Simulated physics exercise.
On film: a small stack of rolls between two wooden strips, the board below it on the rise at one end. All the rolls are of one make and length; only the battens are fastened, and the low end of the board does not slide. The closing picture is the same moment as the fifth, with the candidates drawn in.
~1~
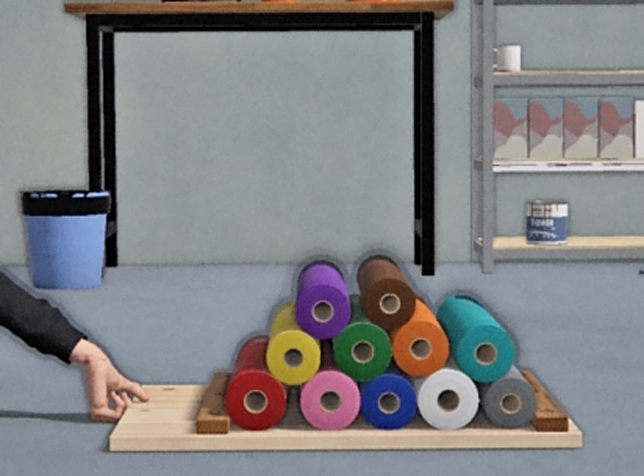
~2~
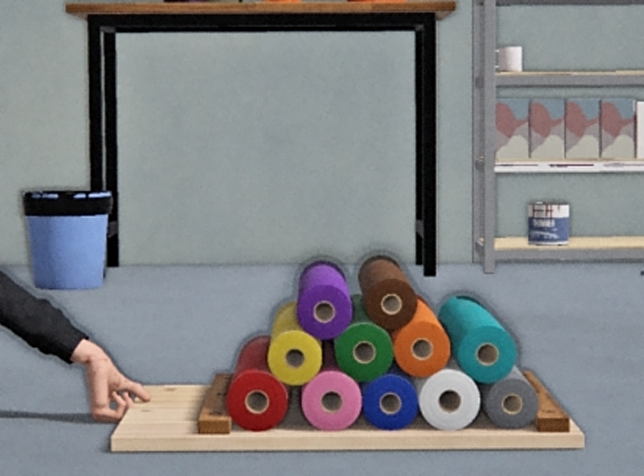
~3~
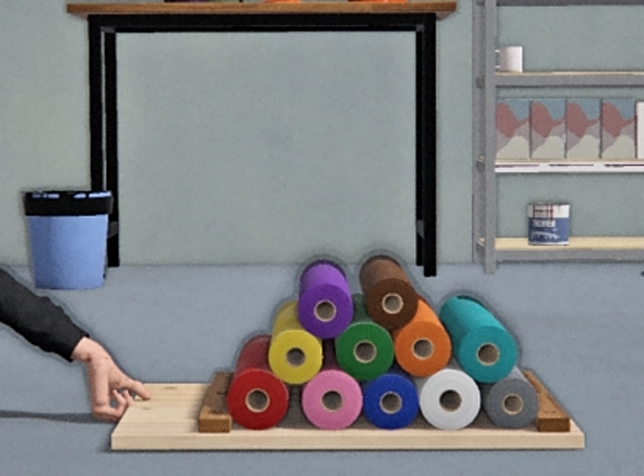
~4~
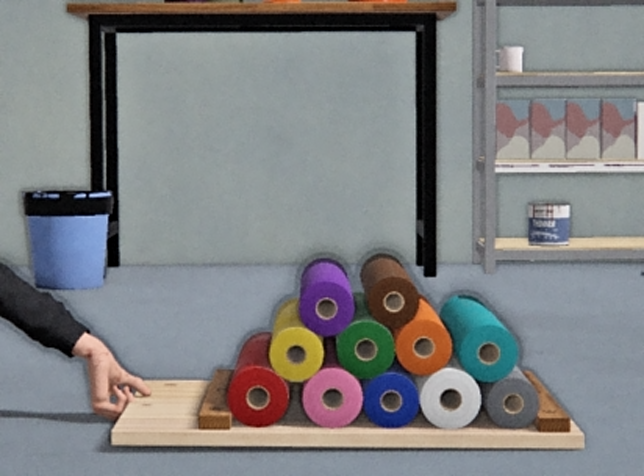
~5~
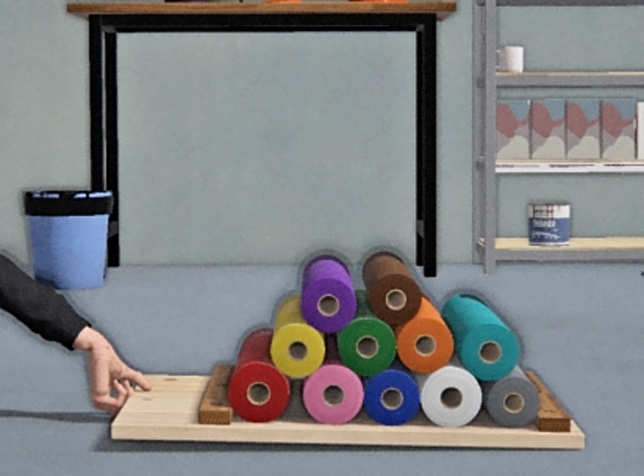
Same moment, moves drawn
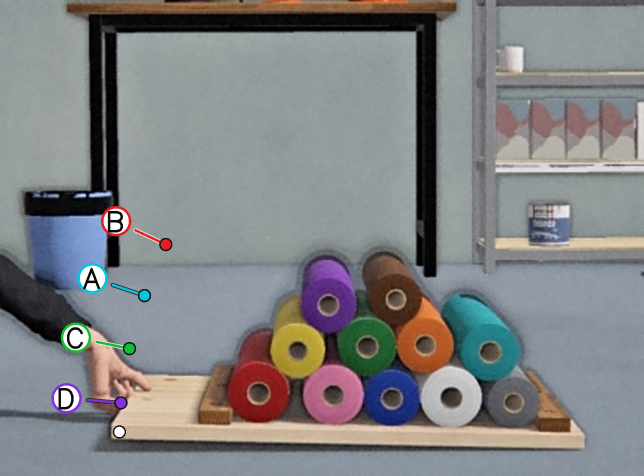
A hand slightly lifts the left end of a board holding a stack of colourful rolls.
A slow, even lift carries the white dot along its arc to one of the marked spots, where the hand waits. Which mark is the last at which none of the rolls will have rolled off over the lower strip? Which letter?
Mark A is as high as it can go.
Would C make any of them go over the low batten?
No, at C.
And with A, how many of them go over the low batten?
The count is none.
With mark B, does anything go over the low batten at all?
At B: Yes.
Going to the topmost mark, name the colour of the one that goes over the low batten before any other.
The turquoise one.
On the marked copy, A at (145, 296); B at (166, 244); C at (130, 348); D at (121, 403); the white dot at (119, 432).
With A. Early on, board at 14°.
Further on, board at 19°.
At the end, board at 19°, none over the low batten.
As for the rest, B five over the low batten; C none over the low batten; D none over the low batten.
